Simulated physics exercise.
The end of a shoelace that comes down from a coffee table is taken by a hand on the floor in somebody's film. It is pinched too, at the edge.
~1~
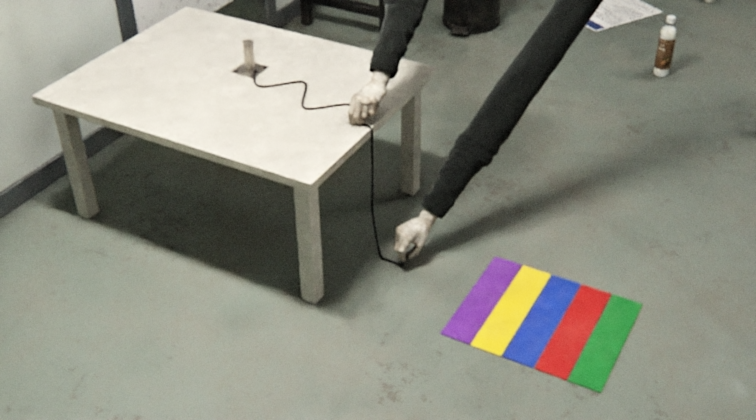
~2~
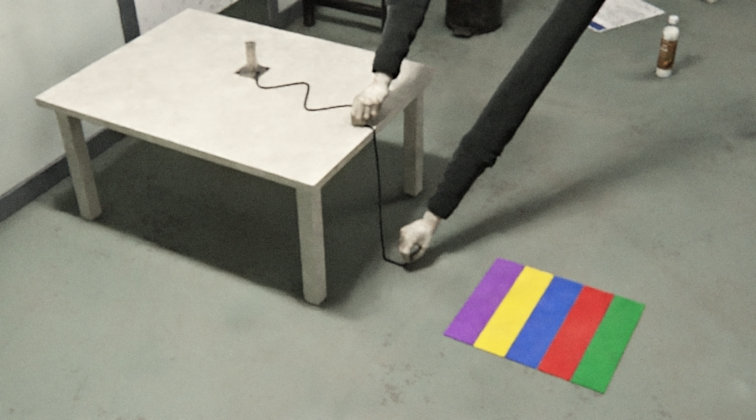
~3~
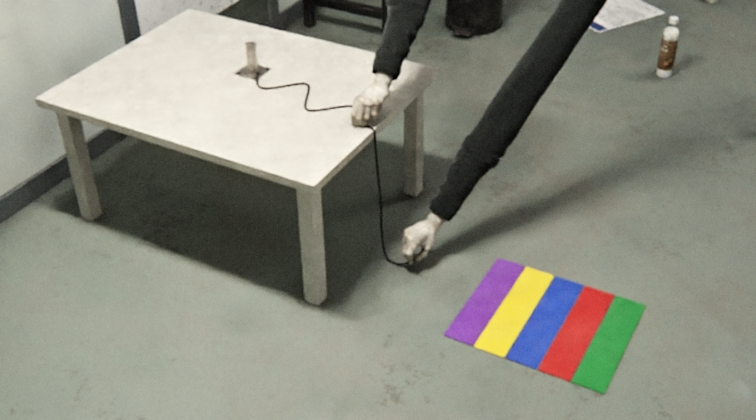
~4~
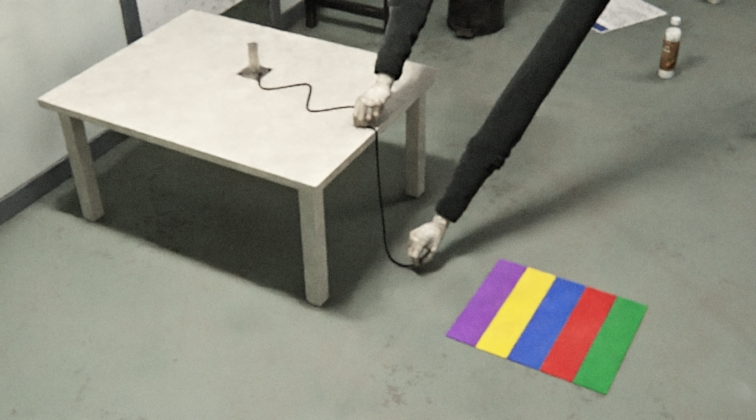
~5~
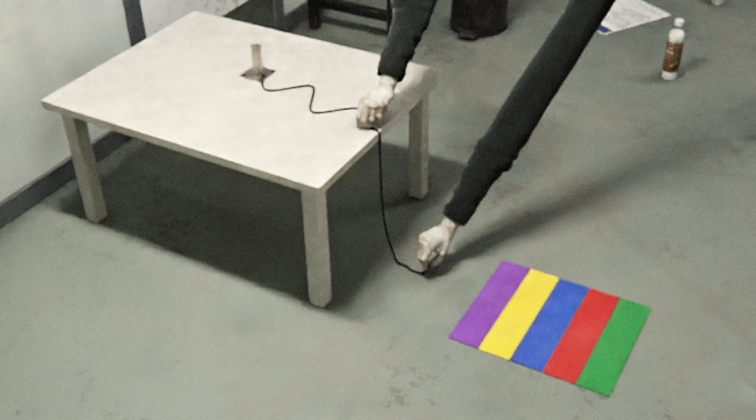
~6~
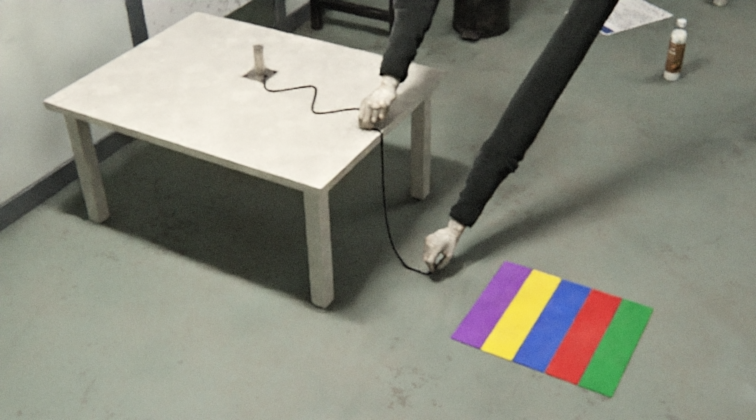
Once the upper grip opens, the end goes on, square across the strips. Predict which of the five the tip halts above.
I expect it over the red strip.
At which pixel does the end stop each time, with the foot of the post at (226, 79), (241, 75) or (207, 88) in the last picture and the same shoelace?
Try by try, around (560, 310), (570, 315) and (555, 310).
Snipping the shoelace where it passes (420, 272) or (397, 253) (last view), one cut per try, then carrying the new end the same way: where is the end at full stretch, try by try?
You'd find it around (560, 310) the first time and around (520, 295) the second.
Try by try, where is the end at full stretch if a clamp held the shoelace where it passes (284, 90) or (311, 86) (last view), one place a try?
(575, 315); (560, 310).
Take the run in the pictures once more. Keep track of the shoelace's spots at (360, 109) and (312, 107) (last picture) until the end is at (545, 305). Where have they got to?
Result - first point (392, 144), second point (353, 114).
Soon after, end near (545, 305); over blue.
After that, end near (575, 315); over red.
At the stop, end near (593, 321); over red. Over red.
